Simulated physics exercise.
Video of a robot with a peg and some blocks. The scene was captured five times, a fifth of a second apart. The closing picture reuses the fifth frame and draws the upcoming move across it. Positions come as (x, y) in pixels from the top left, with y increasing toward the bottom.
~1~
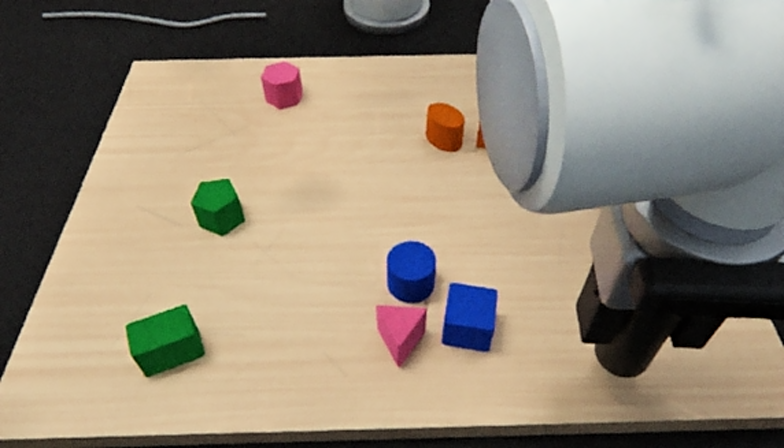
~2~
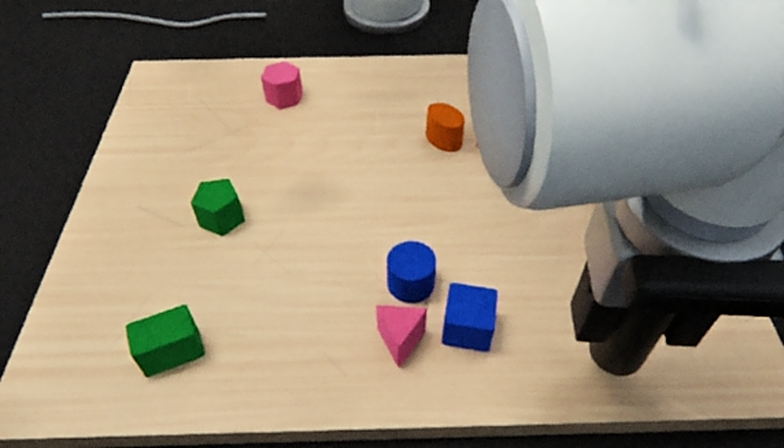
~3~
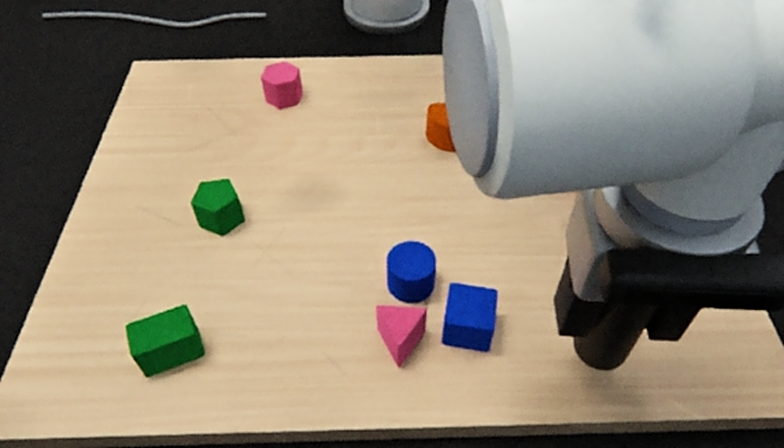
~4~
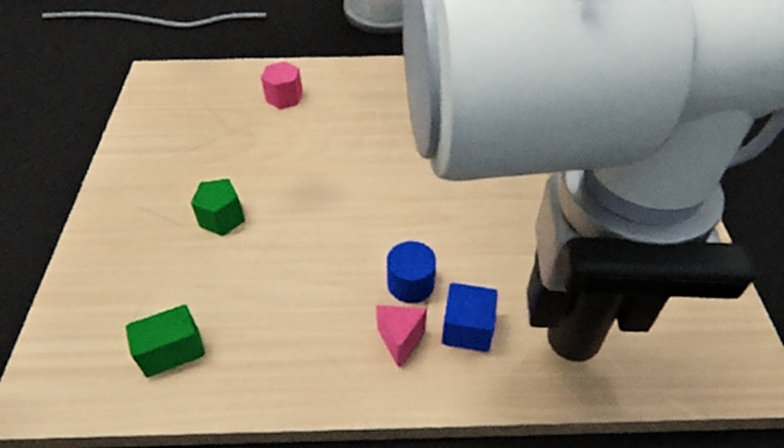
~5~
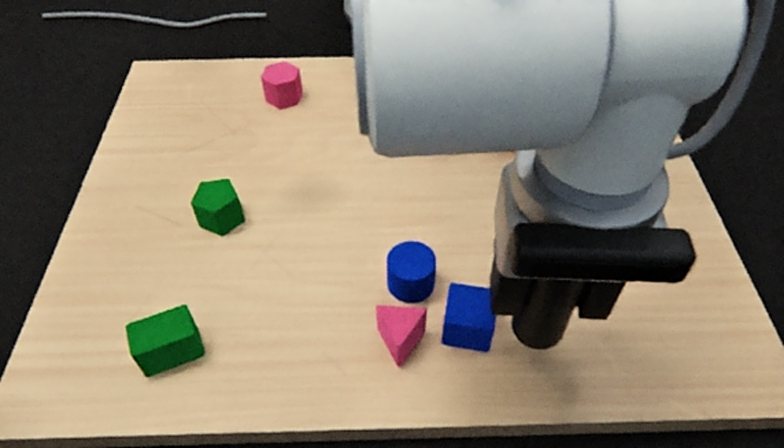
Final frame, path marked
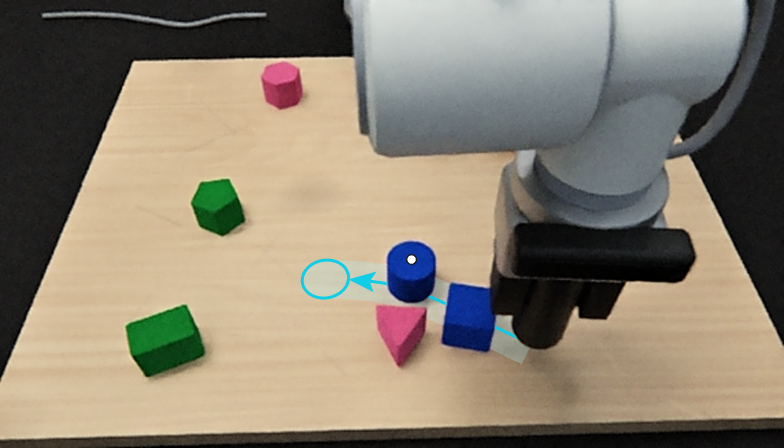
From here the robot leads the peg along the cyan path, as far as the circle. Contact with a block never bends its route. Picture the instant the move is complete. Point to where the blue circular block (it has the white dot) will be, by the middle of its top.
So, by the moment the path ends, you'll find the top centre of the blue circular block at (331, 218).
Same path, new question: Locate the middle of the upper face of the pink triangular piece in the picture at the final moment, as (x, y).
Put as a pixel place, it's (354, 325).
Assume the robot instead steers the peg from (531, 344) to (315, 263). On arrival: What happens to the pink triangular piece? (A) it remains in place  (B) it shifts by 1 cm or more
The one that fits is B, it shifts by 1 cm or more.
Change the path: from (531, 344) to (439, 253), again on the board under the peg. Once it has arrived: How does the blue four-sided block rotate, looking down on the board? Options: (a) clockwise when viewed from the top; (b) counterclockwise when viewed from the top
My answer is option b.
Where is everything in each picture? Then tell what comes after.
In the first picture, lower end of the peg at (620, 355), tops of blocks, pink triangular piece at (401, 319), blue circular block at (412, 260), blue four-sided block at (472, 305).
In the second picture, peg at (615, 353), blocks as before.
In the third picture, peg at (599, 348), blocks as before.
In the fourth picture, peg at (573, 340), blocks as before.
In the fifth picture, peg at (537, 328), pink triangular piece at (401, 319), blue circular block at (412, 260), blue four-sided block at (472, 305).
The drawn path runs from (531, 344) through (462, 311) and (395, 286) to (325, 279); the dot is on the blue circular block.
On the path given first. One third of the way, peg at (464, 295); pink triangular piece at (382, 322), turned 45° anticlockwise; blue circular block at (397, 250); blue four-sided block at (414, 289), turned 25° anticlockwise.
Two thirds of the way, peg at (395, 269); pink triangular piece at (357, 325), turned 115° anticlockwise; blue circular block at (365, 232); blue four-sided block at (352, 282), turned 45° anticlockwise.
At the end, peg at (323, 262); pink triangular piece at (354, 325), turned 125° anticlockwise; blue circular block at (331, 218); blue four-sided block at (299, 293), turned 90° anticlockwise.
